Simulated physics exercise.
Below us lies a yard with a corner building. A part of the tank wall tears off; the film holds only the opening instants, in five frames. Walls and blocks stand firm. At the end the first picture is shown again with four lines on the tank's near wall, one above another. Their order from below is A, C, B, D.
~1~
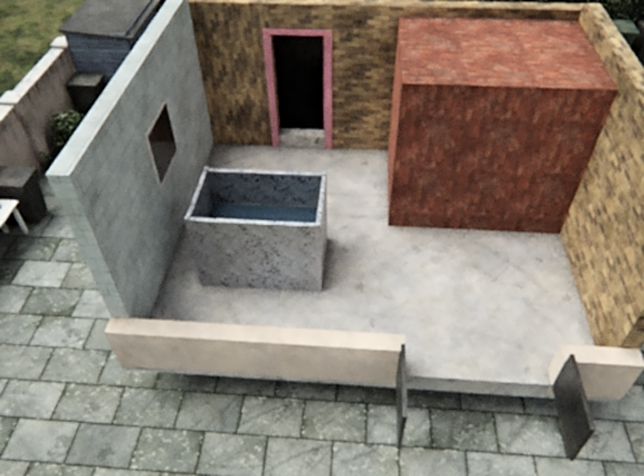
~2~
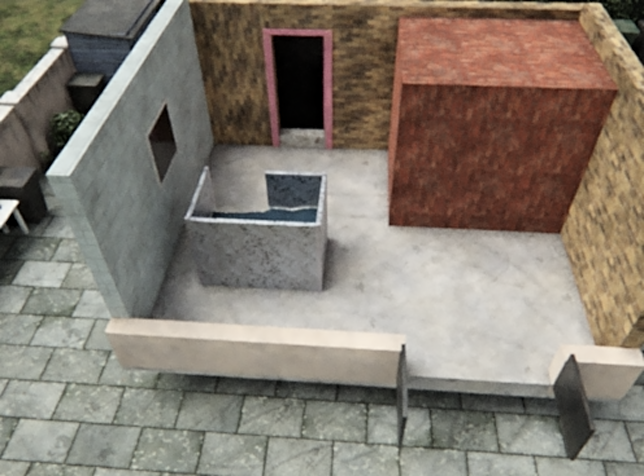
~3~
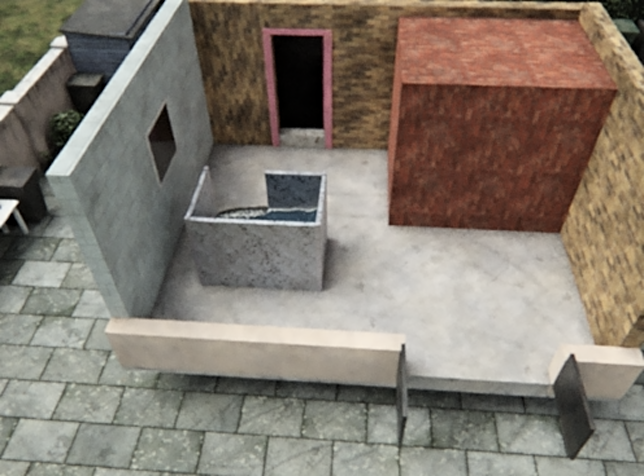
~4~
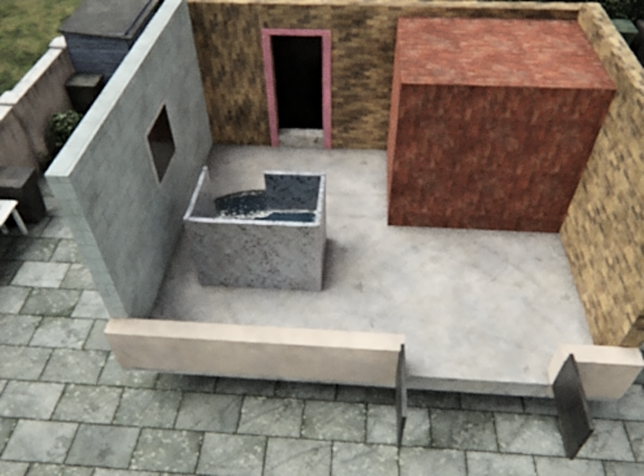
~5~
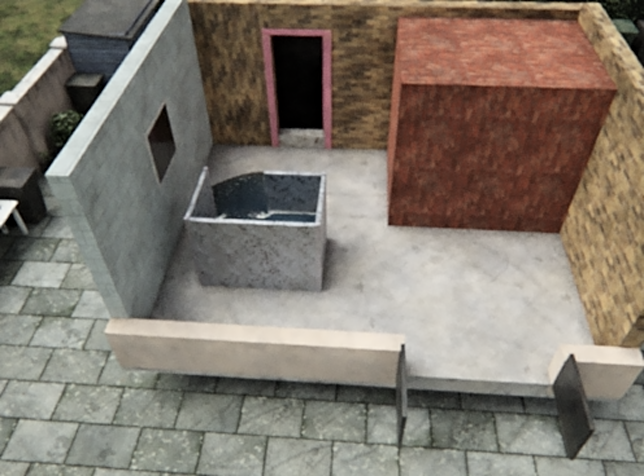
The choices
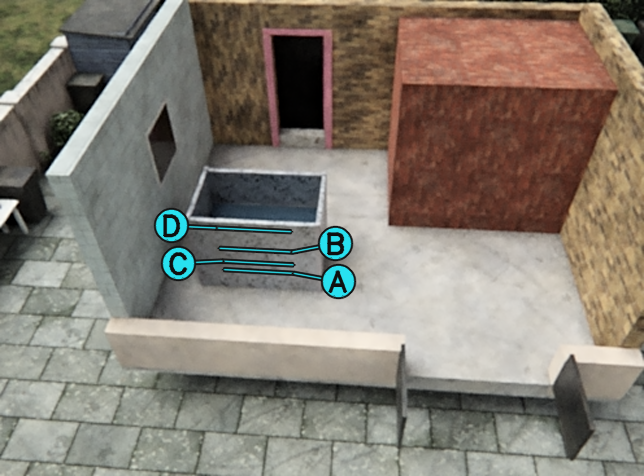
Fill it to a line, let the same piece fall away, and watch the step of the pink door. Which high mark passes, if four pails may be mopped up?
Level B.
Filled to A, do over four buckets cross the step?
No.
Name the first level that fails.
Level D.
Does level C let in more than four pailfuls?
No, not at all.
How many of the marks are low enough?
Three.
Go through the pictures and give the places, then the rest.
The first picture shows water in the tank at rest, its middle at (263, 228); foot of the pink doorway at (302, 147); open gate at (483, 337).
In the second picture, water covers 1 % of the ground, its front hidden from here.
In the third picture, water covers 3 % of the ground, its front hidden from here.
In the fourth picture, water covers 7 % of the ground, its front hidden from here.
In the fifth picture, water covers 12 % of the ground, its front hidden from here.
On the marked copy, A at (258, 271); B at (255, 250); C at (257, 262); D at (253, 229); from the bottom up A, C, B, D.
With A, nothing gets over.
With B, a bucket or two gets in.
With C, nothing gets over.
With D, about 9 bucketfuls get in.
